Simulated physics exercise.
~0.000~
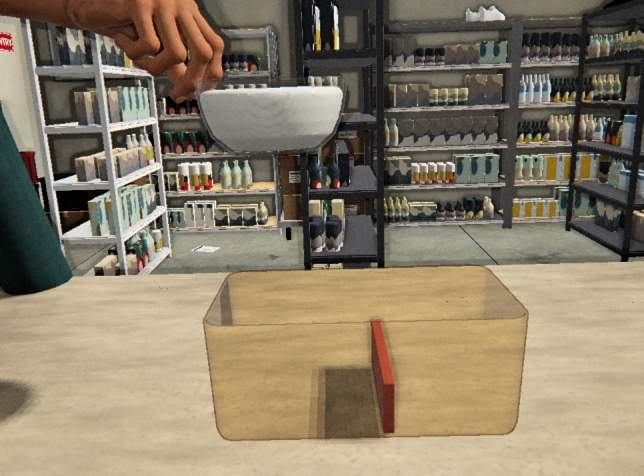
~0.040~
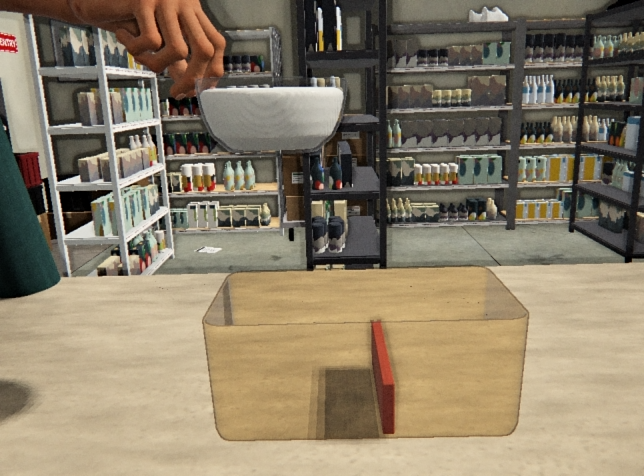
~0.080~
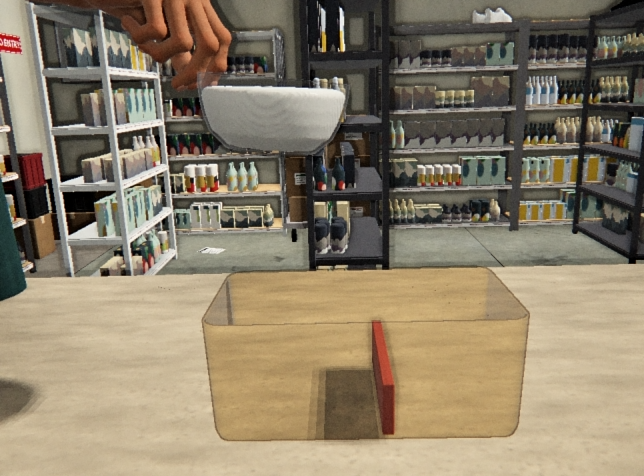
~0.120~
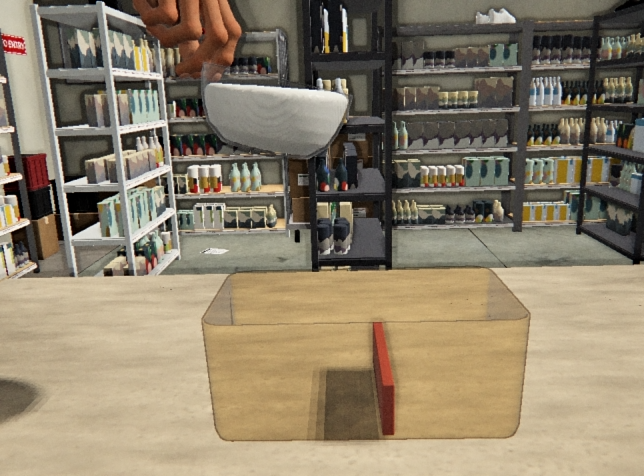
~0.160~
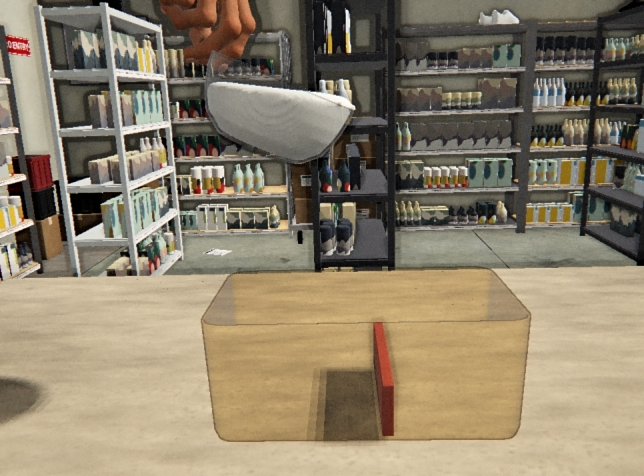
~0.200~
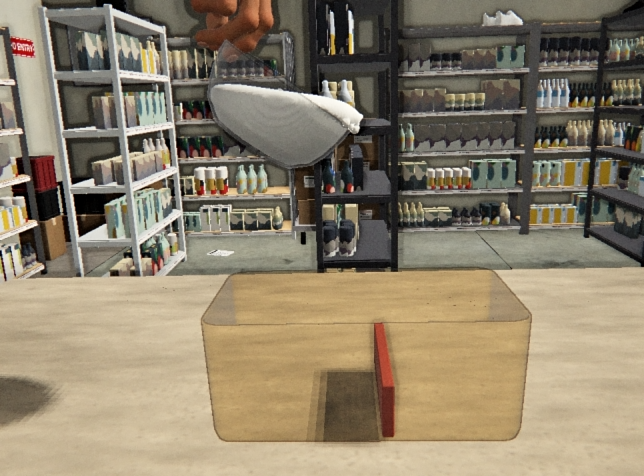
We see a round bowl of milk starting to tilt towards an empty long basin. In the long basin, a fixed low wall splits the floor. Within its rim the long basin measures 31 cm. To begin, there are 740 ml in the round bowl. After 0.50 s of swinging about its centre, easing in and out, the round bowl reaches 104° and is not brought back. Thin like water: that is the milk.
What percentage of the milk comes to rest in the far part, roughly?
63 %.
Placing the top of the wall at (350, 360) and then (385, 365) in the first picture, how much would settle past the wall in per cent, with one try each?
80 % and 55 %.
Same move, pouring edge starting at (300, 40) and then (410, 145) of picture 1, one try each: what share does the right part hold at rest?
Respectively about 40 and 85 percent.
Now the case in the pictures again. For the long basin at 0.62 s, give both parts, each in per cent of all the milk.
About 18 % left, 72 % right.
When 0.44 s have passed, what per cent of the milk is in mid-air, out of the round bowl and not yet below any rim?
Roughly 64 percent.
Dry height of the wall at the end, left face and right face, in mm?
For the left, around 48 mm; for the right, around 34 mm.
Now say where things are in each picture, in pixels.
It leans 0°; its right rim is at (345, 80); the milk meets the walls at (203, 94) and (343, 89); the long basin's rim runs from (217, 297) to (506, 290); the wall's top is at (382, 350), in the first frame.
It leans 2°; its right rim is at (346, 82); the milk meets the walls at (203, 92) and (343, 90), in the second frame.
It leans 6°; its right rim is at (348, 88); the milk meets the walls at (205, 90) and (345, 92), in the third frame.
It leans 14°; its right rim is at (351, 98); the milk meets the walls at (209, 86) and (349, 95), in the fourth frame.
It leans 24°; its right rim is at (352, 112); the milk meets the walls at (211, 86) and (349, 107); 2 per cent is over the edge, in the fifth frame.
It leans 36°; its right rim is at (350, 128); the milk meets the walls at (215, 88) and (338, 111); 8 per cent is over the edge, in the sixth frame.
After 0.44 s the tilt is 100° and 12 per cent is still to pour, 0 is left of the wall and 25 right of it.
After 0.62 s the tilt is 104° and 1 per cent is still to pour, 17 is left of the wall and 73 right of it.
After 0.80 s the tilt is 104° and 0 per cent is still to pour, 30 is left of the wall and 64 right of it.
After 1.00 s the tilt is 104° and 0 per cent is still to pour, 33 is left of the wall and 63 right of it.
In the end 33 per cent lies left of the wall, 63 right of it and 4 outside.
